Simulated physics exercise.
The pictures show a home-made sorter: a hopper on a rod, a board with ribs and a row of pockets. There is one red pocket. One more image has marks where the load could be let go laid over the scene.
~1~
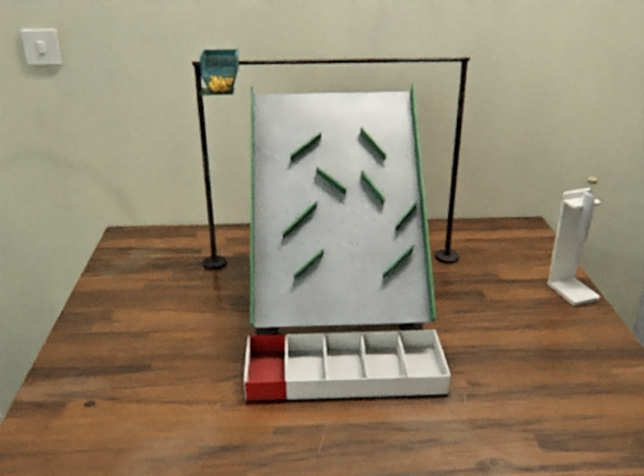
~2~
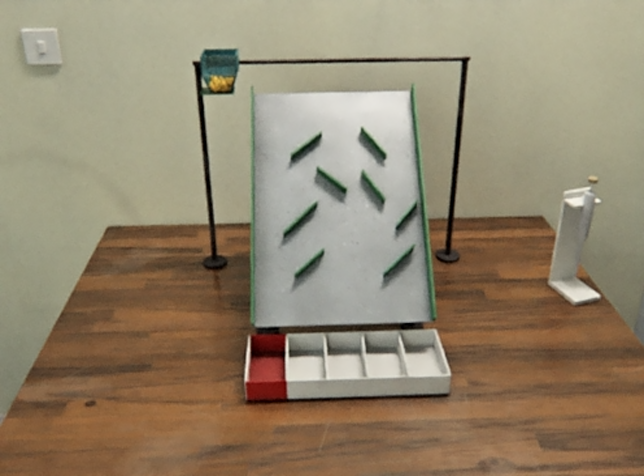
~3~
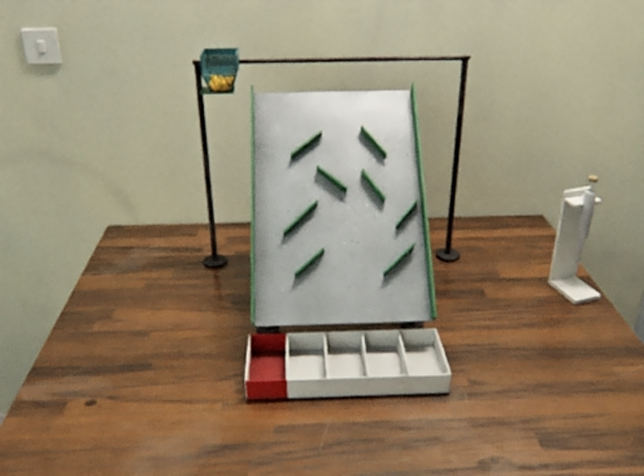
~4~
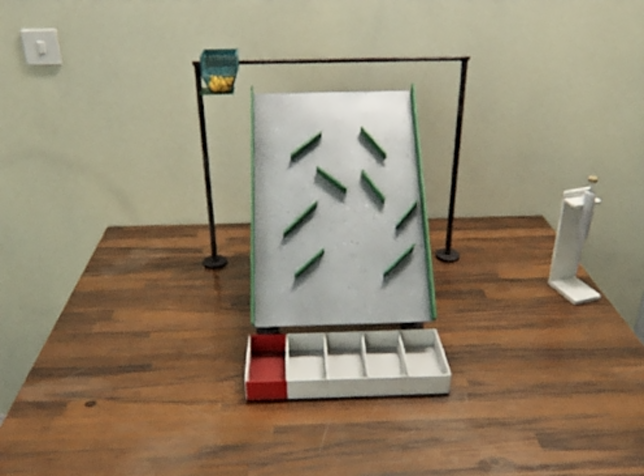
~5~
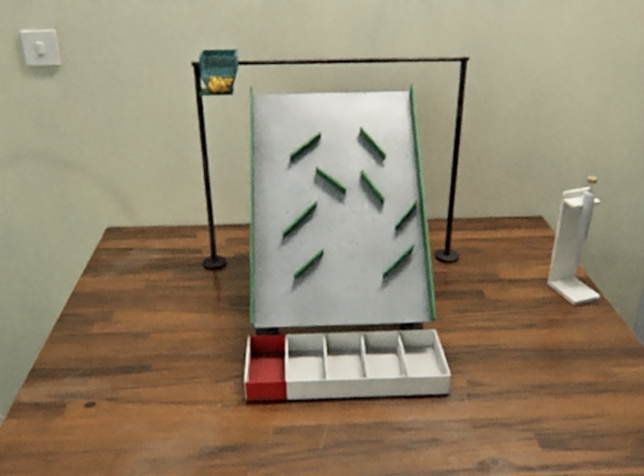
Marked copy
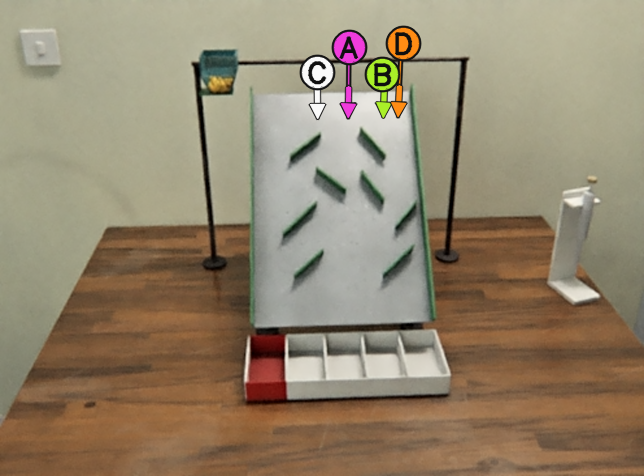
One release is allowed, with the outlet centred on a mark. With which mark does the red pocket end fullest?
Mark C does it best.
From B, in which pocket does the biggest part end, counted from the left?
The third.
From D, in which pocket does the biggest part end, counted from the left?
The third from the left.
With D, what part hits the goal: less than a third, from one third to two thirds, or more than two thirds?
Less than a third.
On the marked copy, mark A meets the board at (348, 112); mark B meets the board at (383, 112); mark C meets the board at (317, 113); mark D meets the board at (398, 111).
For mark A, a stray few in the red pocket, most in other pockets, about a quarter outside the box.
For mark B, none in the red pocket, most in other pockets, a small part held on the board, a small part outside the box.
For mark C, about a third in the red pocket, about a third in other pockets, a small part held on the board, about a quarter outside the box.
For mark D, none in the red pocket, most in other pockets, a small part held on the board, a stray few outside the box.
